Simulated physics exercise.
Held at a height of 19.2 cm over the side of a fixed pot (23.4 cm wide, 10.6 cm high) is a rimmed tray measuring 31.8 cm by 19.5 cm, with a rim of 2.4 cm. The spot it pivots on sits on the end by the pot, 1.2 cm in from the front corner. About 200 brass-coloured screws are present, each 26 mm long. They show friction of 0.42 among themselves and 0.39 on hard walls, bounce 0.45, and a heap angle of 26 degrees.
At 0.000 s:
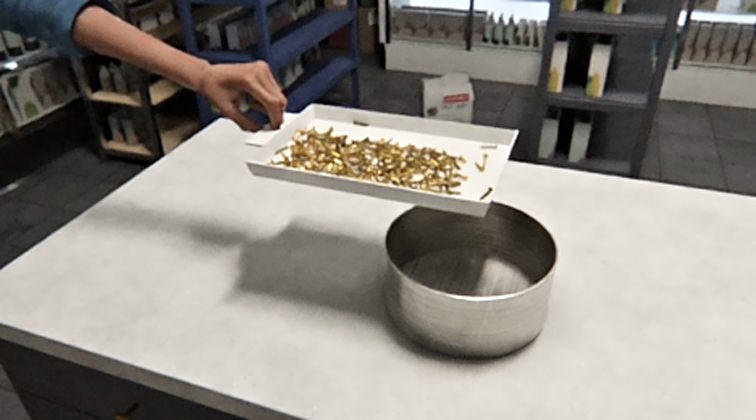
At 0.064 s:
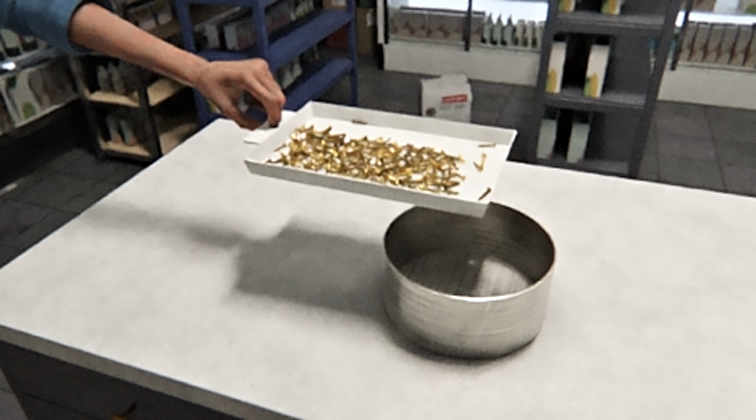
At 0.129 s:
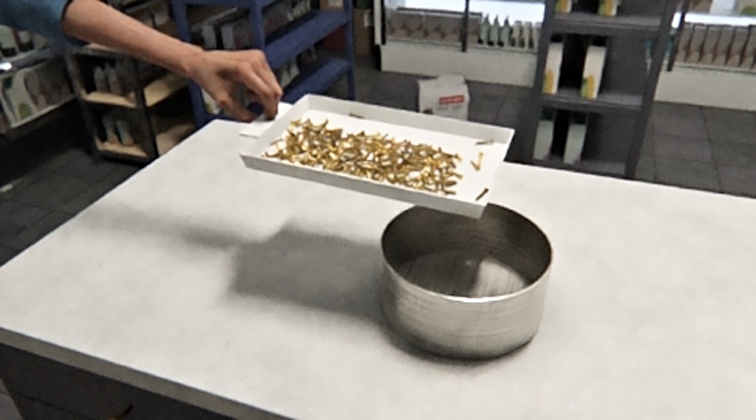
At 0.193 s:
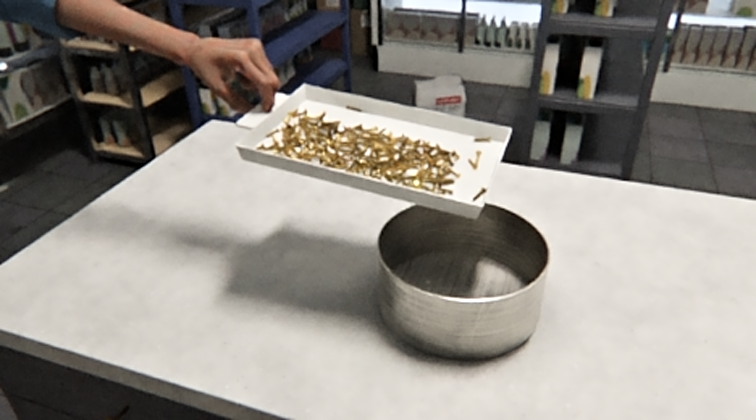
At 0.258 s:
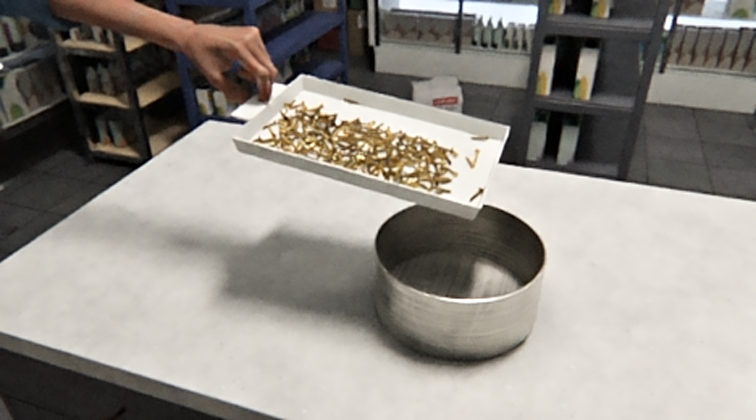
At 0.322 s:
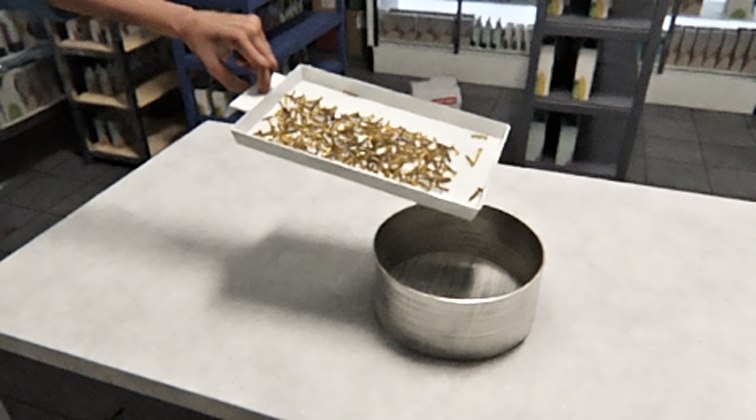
A hand held the left end of a white tray of brass-coloured screws above a metal pot on a pale counter, then raised that end a little, tilting the tray gently down toward the right.
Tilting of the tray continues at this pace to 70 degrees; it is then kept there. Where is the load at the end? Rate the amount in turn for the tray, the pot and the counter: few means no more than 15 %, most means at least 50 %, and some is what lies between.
Left on the tray: Some; pot: Some; counter: Some.
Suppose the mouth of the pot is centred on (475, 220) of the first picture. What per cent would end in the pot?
I'd put it at around 5 per cent.
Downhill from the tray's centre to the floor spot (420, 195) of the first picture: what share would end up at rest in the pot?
The share would be about 35 percent.
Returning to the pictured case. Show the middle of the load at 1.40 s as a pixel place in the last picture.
Approximately (472, 171) in the last view.
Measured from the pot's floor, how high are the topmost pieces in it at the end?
It reaches roughly 2.0 cm.
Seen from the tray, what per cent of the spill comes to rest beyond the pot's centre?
It comes to near 100 percent.
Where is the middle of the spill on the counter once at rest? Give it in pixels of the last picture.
It comes to rest with its centre close to (552, 392).
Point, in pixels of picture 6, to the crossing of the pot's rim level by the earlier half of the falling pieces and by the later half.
First near (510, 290), then at (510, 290).
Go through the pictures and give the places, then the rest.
In the first picture, tray tilt 0 degrees, front corners at (250, 160) and (485, 200); middle of the pieces at (372, 159); pot at (470, 242).
In the second picture, tray tilt 1 degrees, front corners at (248, 158) and (484, 200); middle of the pieces at (371, 158).
In the third picture, tray tilt 3 degrees, front corners at (245, 152) and (481, 202); middle of the pieces at (368, 154).
In the fourth picture, tray tilt 6 degrees, front corners at (241, 144) and (479, 203), lowest corner right front; middle of the pieces at (365, 149).
In the fifth picture, tray tilt 8 degrees, front corners at (237, 136) and (477, 204), lowest corner right front; middle of the pieces at (364, 144).
In the sixth picture, tray tilt 11 degrees, front corners at (236, 128) and (476, 205), lowest corner right front; middle of the pieces at (365, 140); pot at (458, 244). Its pace works out near 45 degrees a second.
Then, at 0.97 s, tilt 39 degrees; the tray holds 100 %, the pot 0 %.
Then, at 1.40 s, tilt 57 degrees; the tray holds 95 %, the pot 0 %.
Then, at 1.91 s, tilt 70 degrees; the tray holds 55 %, the pot 20 %.
By 3.5 s all is still; tray 35 %, pot 40 %, counter 25 %.
